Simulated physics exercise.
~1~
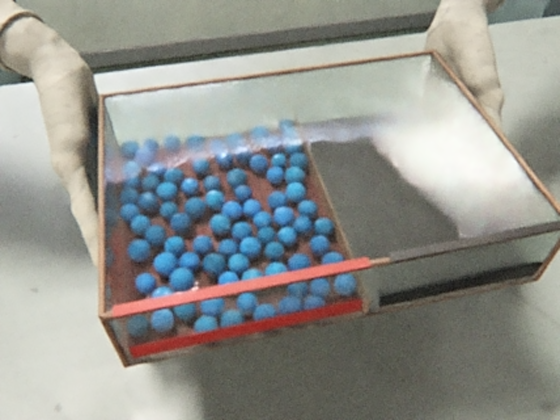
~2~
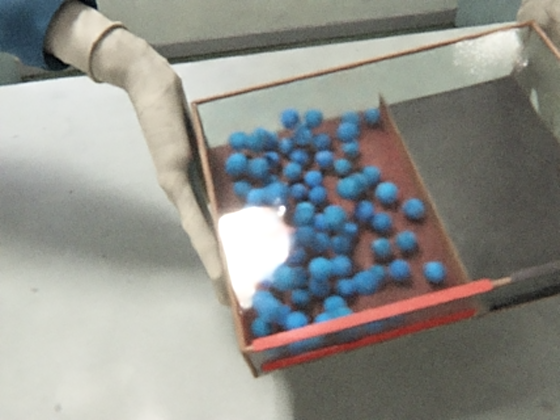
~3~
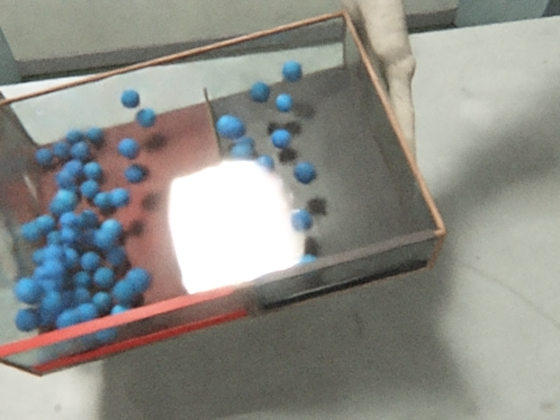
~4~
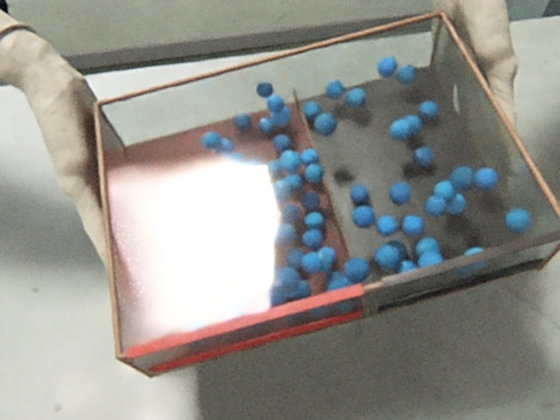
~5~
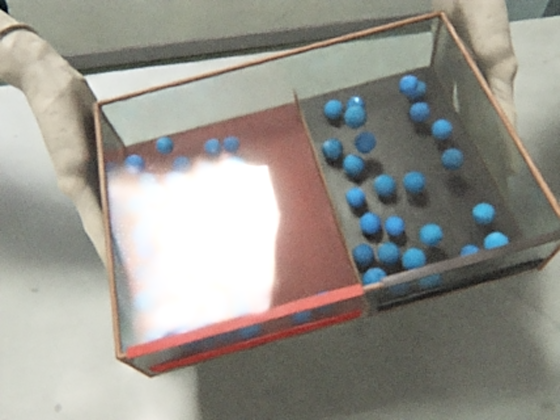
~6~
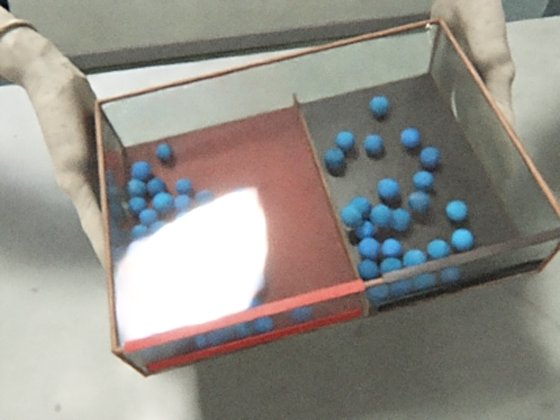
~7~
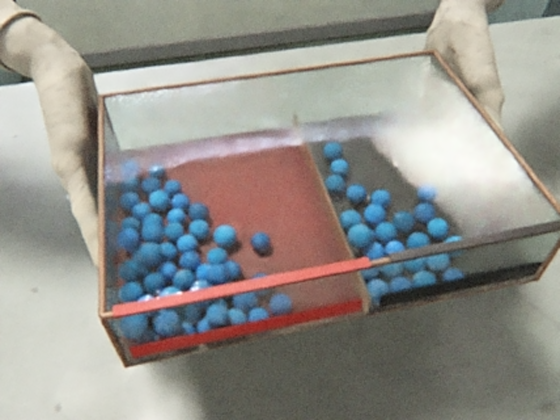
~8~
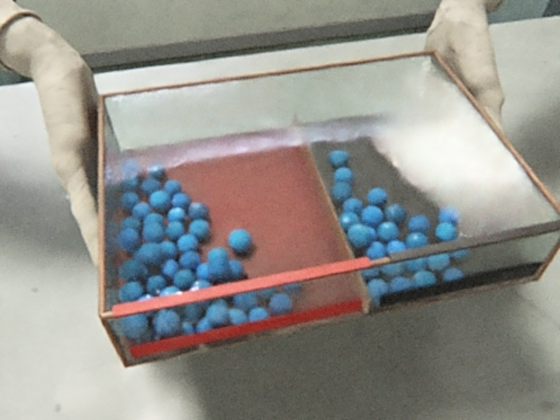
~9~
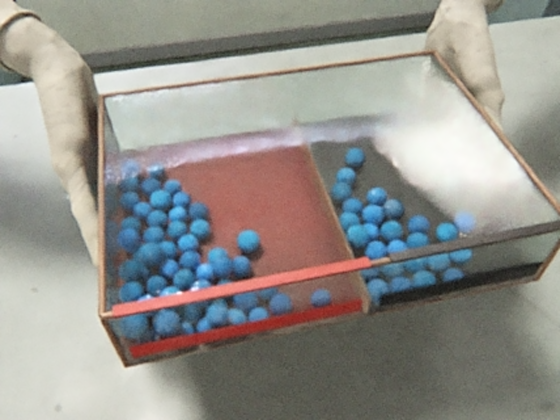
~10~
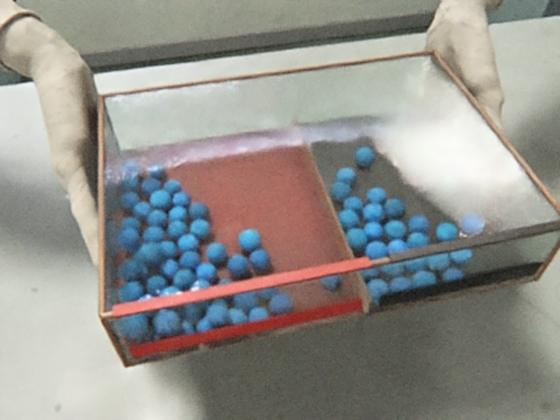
The clip opens with two pale hands holding a clear, shallow box whose floor is split into a red section and a black one, with many small blue balls gathered on the red side. The hands swing the box to the right, then back to the left, tipping it as balls begin spilling across the low divider. Returned to the middle and still tilted, it has balls scattered through both sections. The hands then level the box, and the balls roll toward the near side. It ends held steady, with a larger cluster on red and a smaller one on black.
